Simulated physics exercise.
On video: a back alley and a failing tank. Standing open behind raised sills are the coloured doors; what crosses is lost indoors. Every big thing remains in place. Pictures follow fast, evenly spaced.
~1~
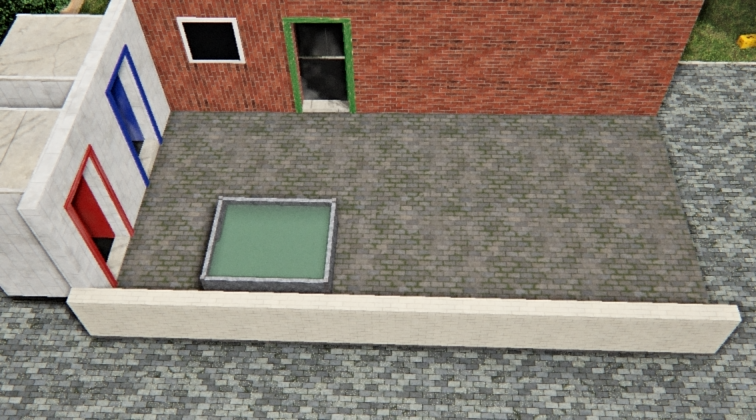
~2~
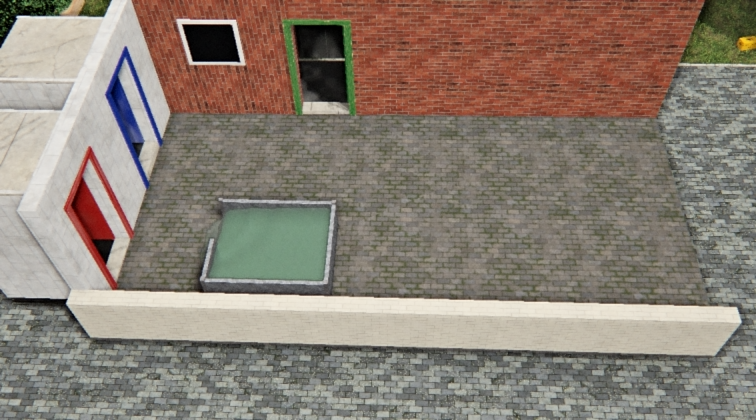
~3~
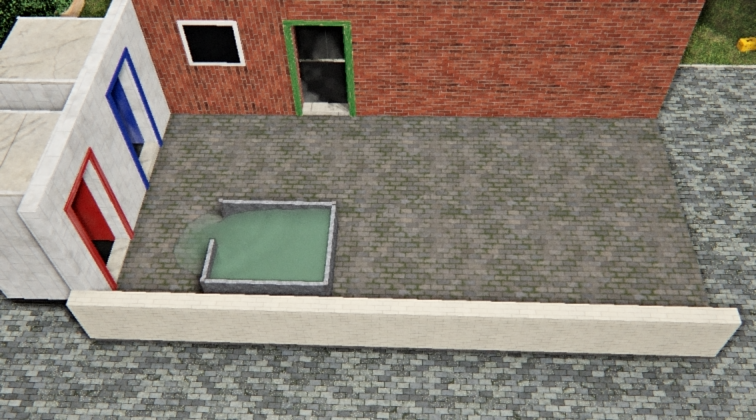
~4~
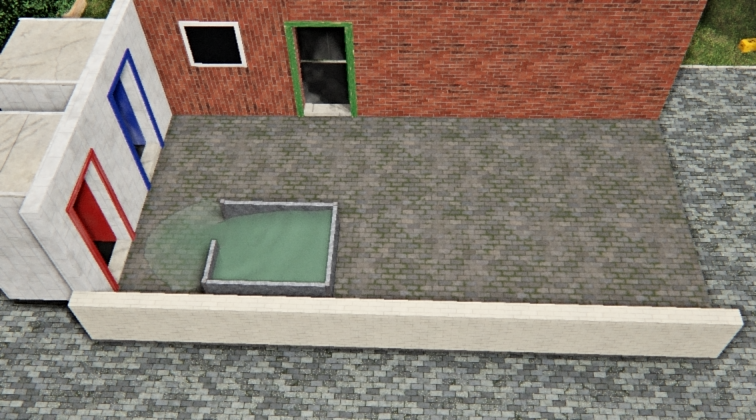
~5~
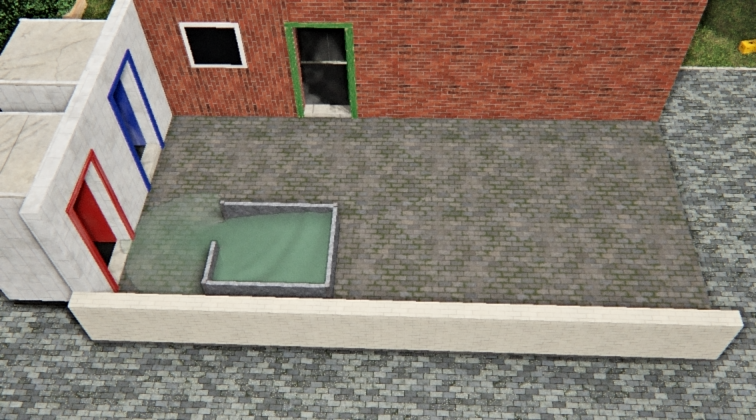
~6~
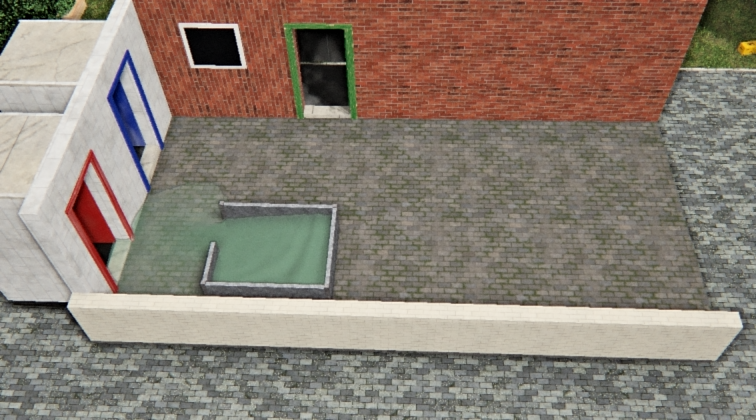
Green water pours out through a gap at the upper left corner of a low, grey-rimmed tank and spreads leftward over the paving. The view looks down from above on a brick-walled alley yard, with red and blue doorways at left, a green doorway and white-framed window behind, and a pale low wall in front. The sheet thins and widens near the red doorway while the camera stays almost still.
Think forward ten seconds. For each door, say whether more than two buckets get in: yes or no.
Green door: No; red door: Yes; blue door: No.
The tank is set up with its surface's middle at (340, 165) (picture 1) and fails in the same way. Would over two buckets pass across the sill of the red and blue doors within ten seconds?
In short: Red overshoots the limit; blue overshoots the limit.
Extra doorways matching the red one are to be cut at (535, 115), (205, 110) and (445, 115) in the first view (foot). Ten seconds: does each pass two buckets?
Stays within it; exceeds it; stays within it.
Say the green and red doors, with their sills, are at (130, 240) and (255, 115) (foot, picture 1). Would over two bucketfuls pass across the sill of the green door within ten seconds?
One by one: The green one passes that mark.
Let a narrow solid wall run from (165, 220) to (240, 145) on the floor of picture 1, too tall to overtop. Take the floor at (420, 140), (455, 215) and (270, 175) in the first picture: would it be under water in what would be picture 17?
Taking the points in order - unwetted, unwetted, wetted.
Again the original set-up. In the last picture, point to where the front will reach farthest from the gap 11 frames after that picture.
I'd say around (171, 120).
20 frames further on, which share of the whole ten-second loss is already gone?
Near 60 in a hundred.
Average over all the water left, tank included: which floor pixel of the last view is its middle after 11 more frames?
It is around (231, 244).
A moment on, water covers 10 % of the floor; the green door not reached, the red door over two buckets in, the blue door wet at the sill, nothing in.
Next, water covers 15 % of the floor; the green door not reached, the red door far over two buckets in, the blue door wet at the sill, nothing in.
Then, water covers 25 % of the floor; the green door wet at the sill, nothing in, the red door far over two buckets in, the blue door wet at the sill, nothing in.
Later, water covers 50 % of the floor; the green door wet at the sill, nothing in, the red door far over two buckets in, the blue door wet at the sill, nothing in.
In the end, water covers 75 % of the floor; the green door wet at the sill, nothing in, the red door far over two buckets in, the blue door wet at the sill, nothing in.
